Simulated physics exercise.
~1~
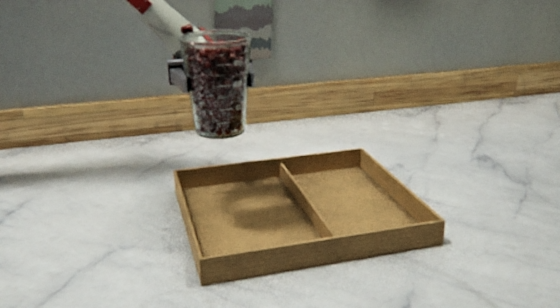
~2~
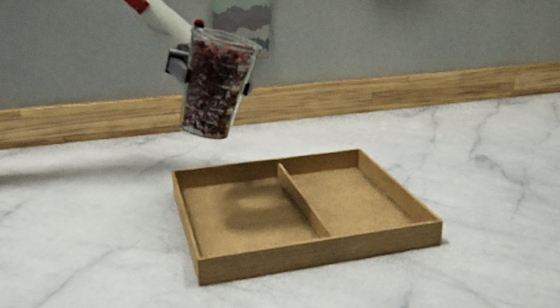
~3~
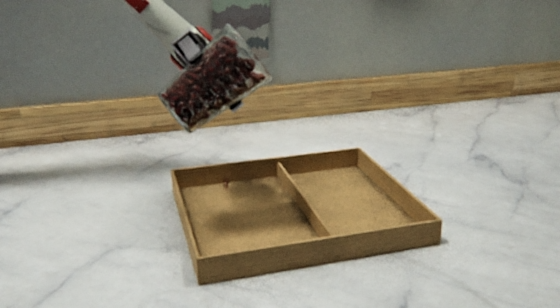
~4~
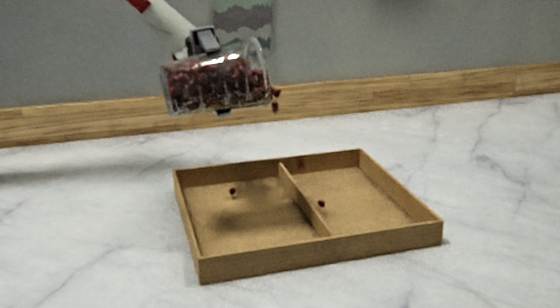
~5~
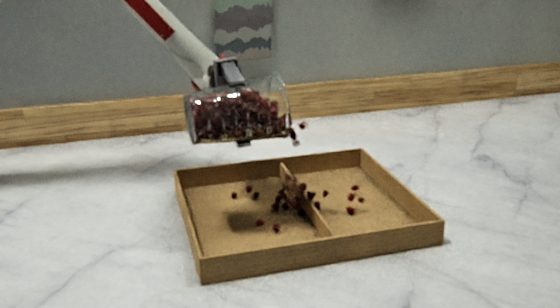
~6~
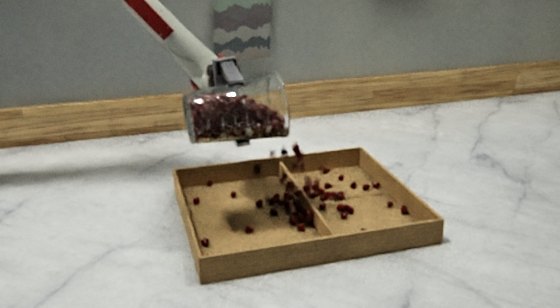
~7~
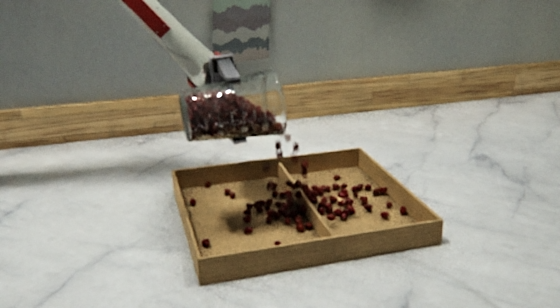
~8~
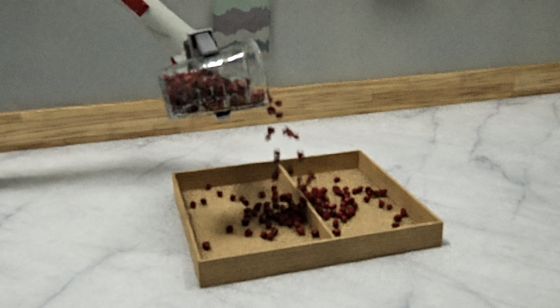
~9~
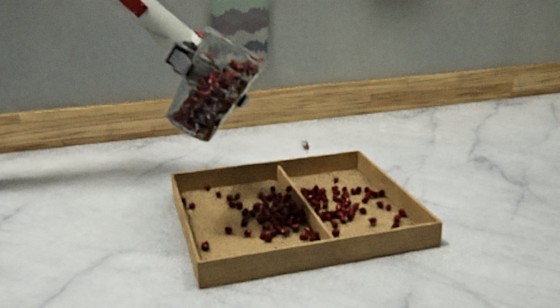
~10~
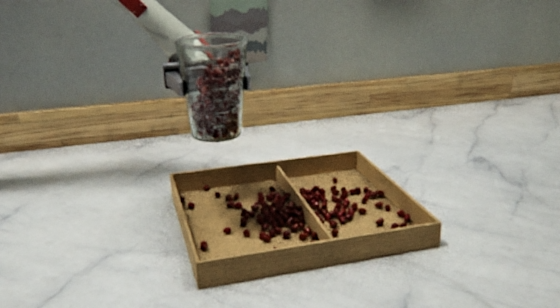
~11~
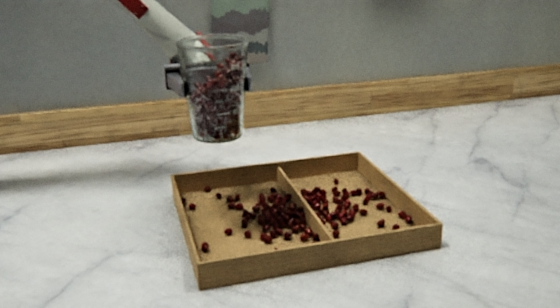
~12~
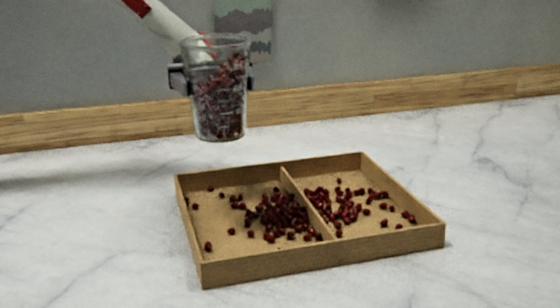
Robot arm tipping a clear beaker of dark red beans over a divided tray, scattering some into both parts, then righting it.
